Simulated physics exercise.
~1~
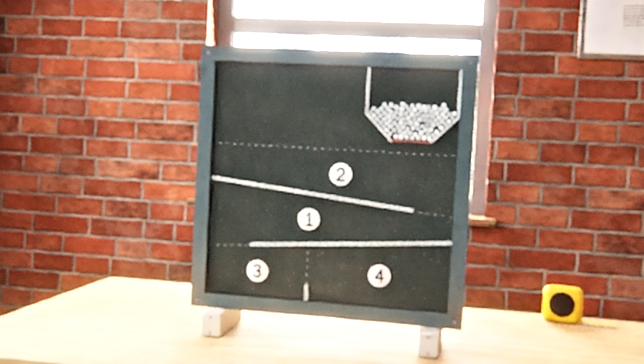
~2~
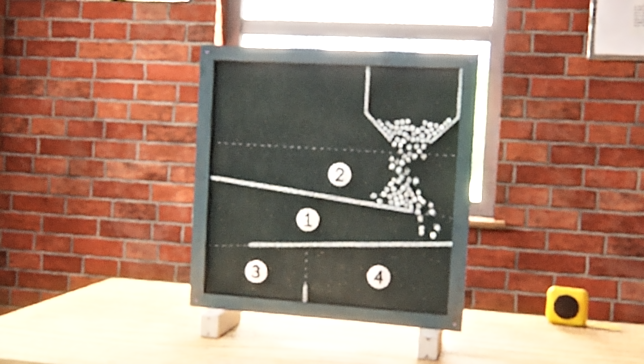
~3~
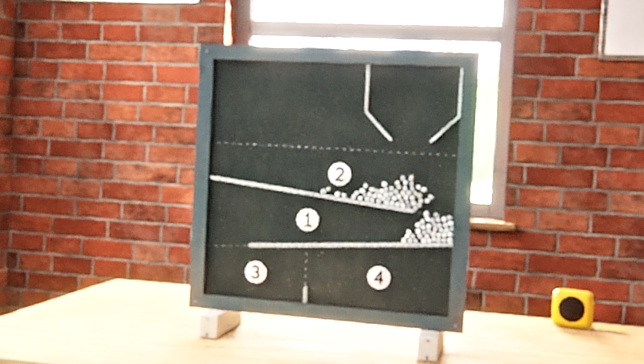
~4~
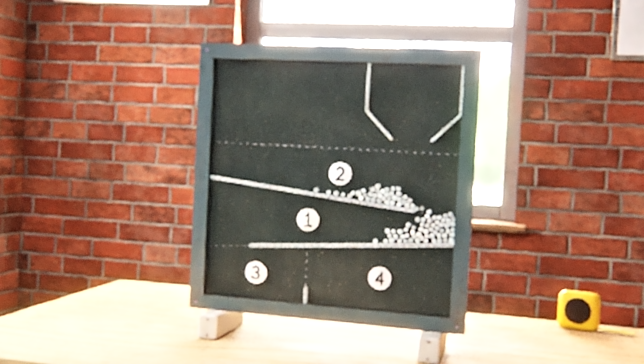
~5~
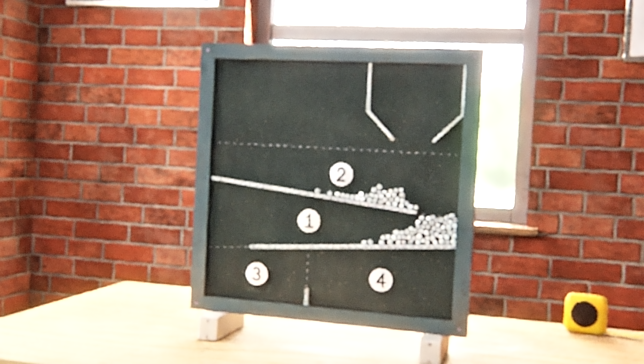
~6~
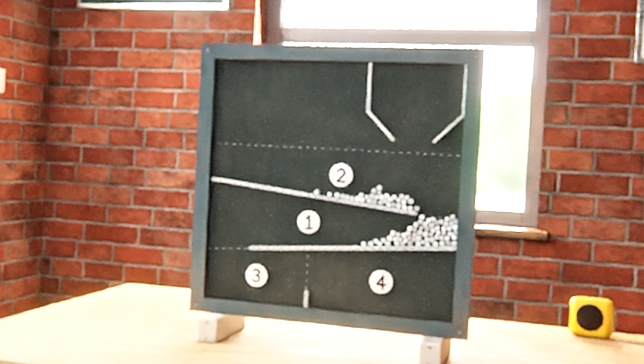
A dark upright board in a blue-grey frame stands on a pale wooden table, seen from the front before a red brick wall and a bright window, with a small yellow and black block to the right. Small whitish beads fill a funnel at the upper right, above two pale ledges and four numbered white discs. The beads pour down onto the lower end of the sloping ledge, and some spill past its tip. The funnel empties as the view drifts slightly sideways. The beads settle in two heaps, the larger on the lower ledge against the right side, the smaller on the slope above.
